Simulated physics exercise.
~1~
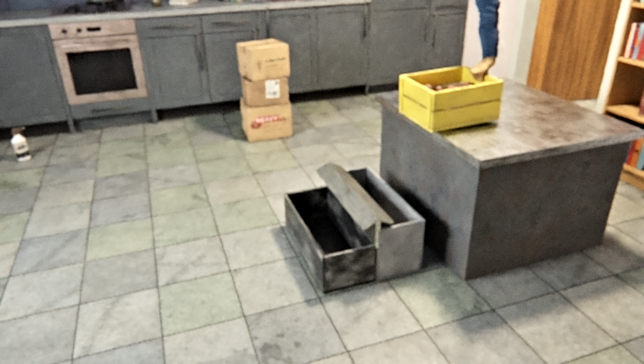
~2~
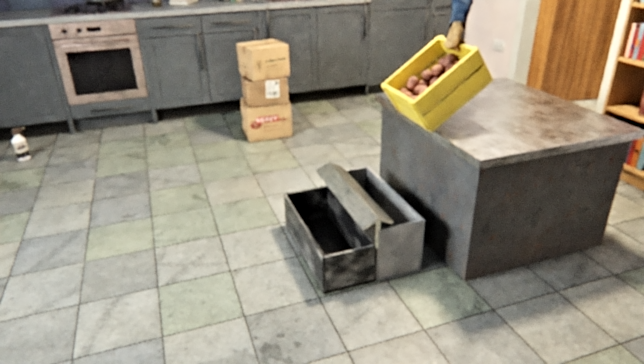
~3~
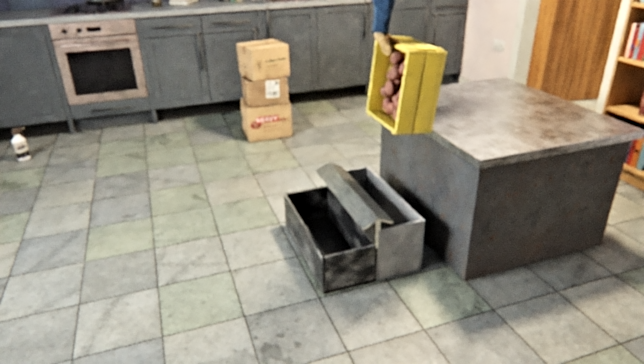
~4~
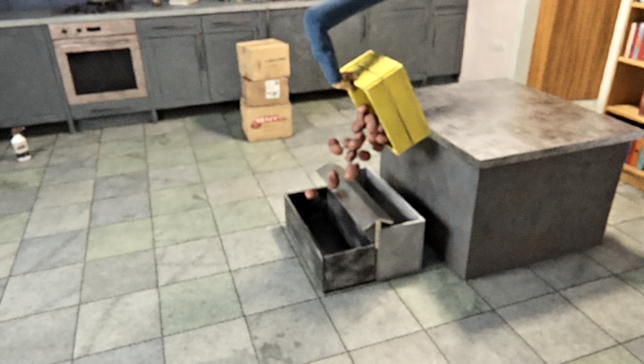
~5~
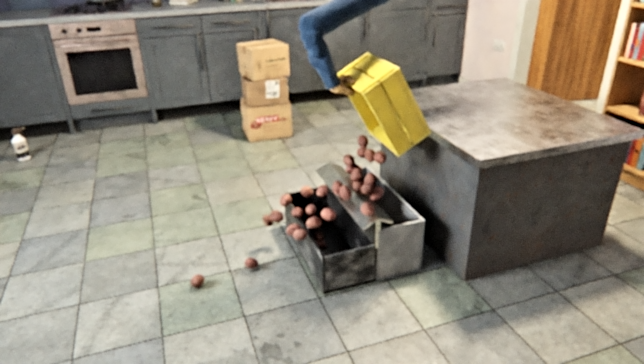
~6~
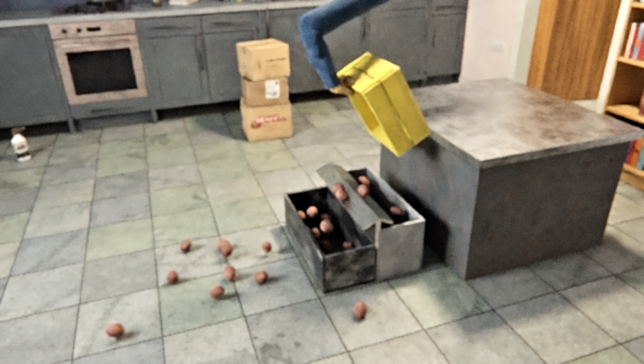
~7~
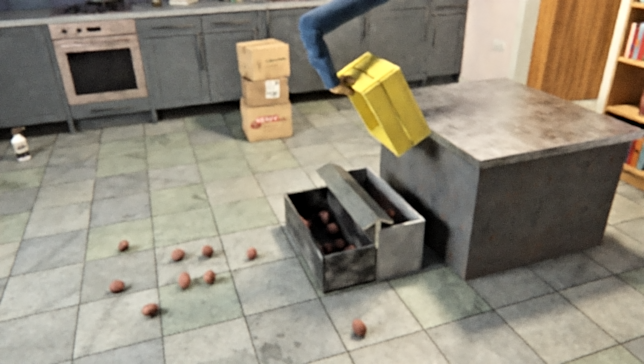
A yellow crate of red potatoes was lifted off a grey bench by a hand and tipped leftward, spilling them over the ridged divide into two open tubs, while several bounced past and rolled left, ending scattered across the tiled floor.
